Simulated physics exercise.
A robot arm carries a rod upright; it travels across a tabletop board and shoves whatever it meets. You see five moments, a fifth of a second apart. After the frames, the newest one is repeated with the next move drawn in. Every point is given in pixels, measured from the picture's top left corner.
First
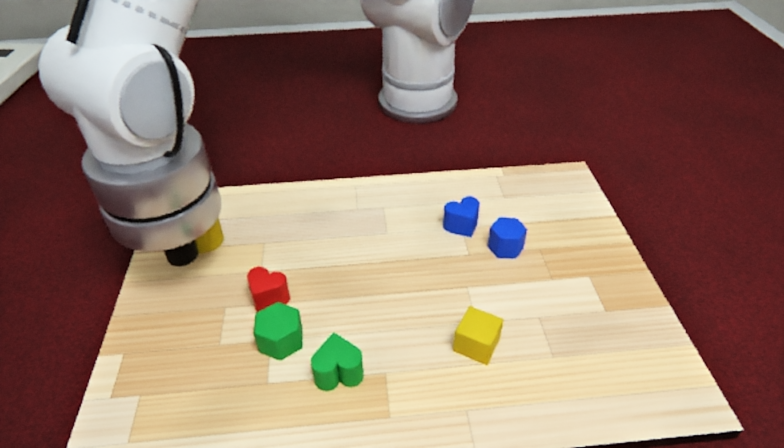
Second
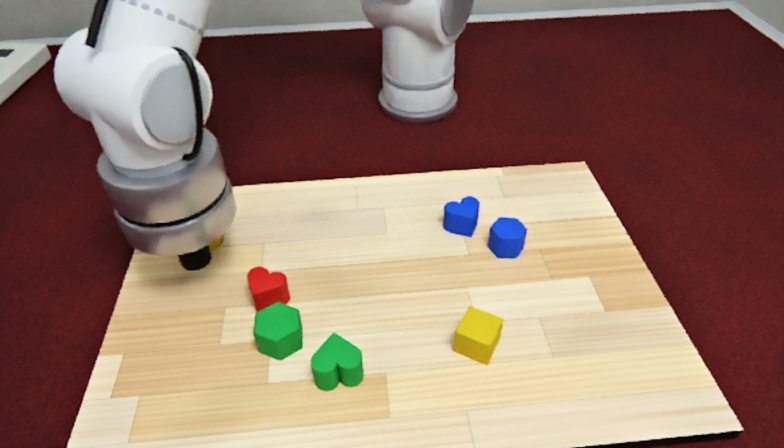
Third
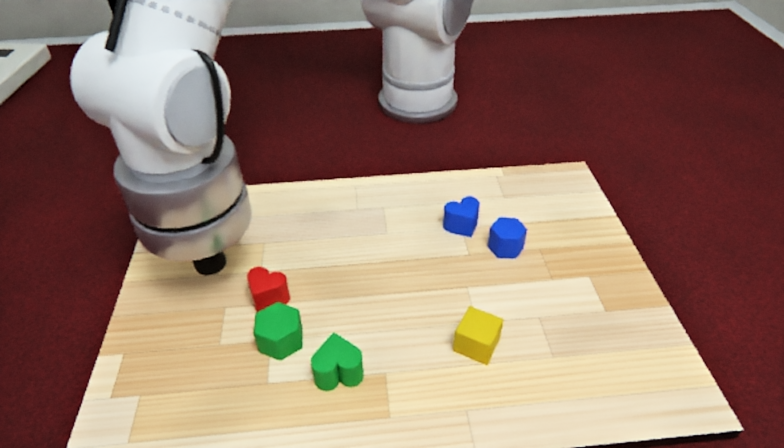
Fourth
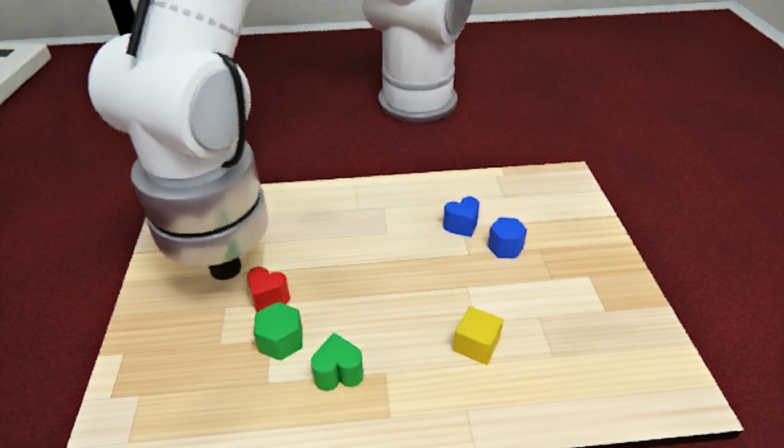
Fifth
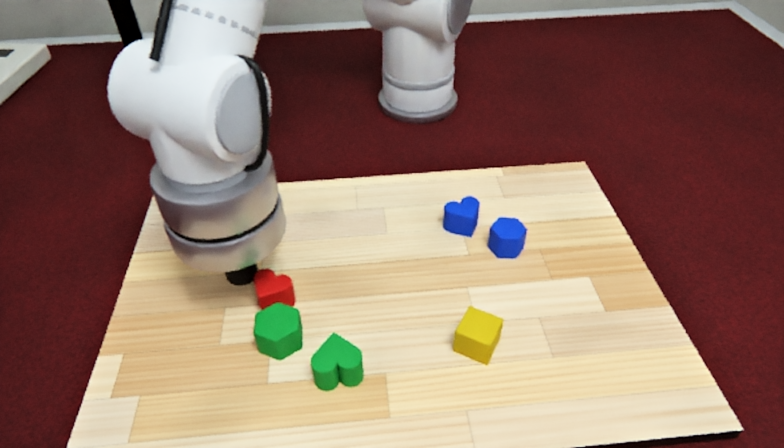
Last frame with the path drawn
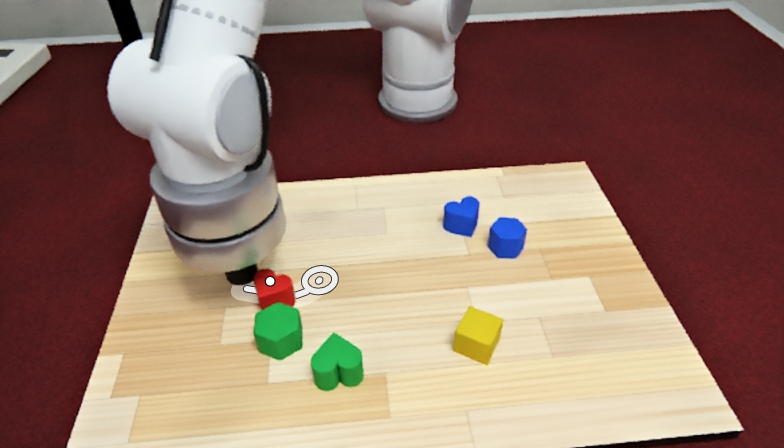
A white and grey robot arm with a short black tip works over a pale wooden board on a dark red surface, seen from above by a still camera. Near it sit a red heart, a green hexagon and a green heart, with two blue blocks and a yellow one farther right. The arm slides steadily right, uncovers then hides another yellow piece, and nudges the red heart slightly right.
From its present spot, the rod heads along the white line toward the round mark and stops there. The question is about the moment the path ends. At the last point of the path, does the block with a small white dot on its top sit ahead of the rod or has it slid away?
It comes off the rod's front.
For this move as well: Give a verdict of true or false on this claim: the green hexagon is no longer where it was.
Answer: False.
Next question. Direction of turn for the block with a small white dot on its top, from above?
From above, clockwise.
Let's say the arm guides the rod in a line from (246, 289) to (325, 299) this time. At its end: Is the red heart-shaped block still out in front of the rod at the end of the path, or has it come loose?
Answer: Slipped away.
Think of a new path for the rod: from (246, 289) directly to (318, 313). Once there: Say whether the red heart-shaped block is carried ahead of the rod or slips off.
The rod still drives it.
Path on the board, from (246, 289) through (272, 293) and (299, 295) to (320, 280); the dot is on the red heart-shaped block.
On the path given first. Halfway along, rod at (283, 280); red heart-shaped block at (300, 294), turned 50° clockwise.
At the end, rod at (318, 265); red heart-shaped block at (309, 296), turned 75° clockwise; green hexagon in place.
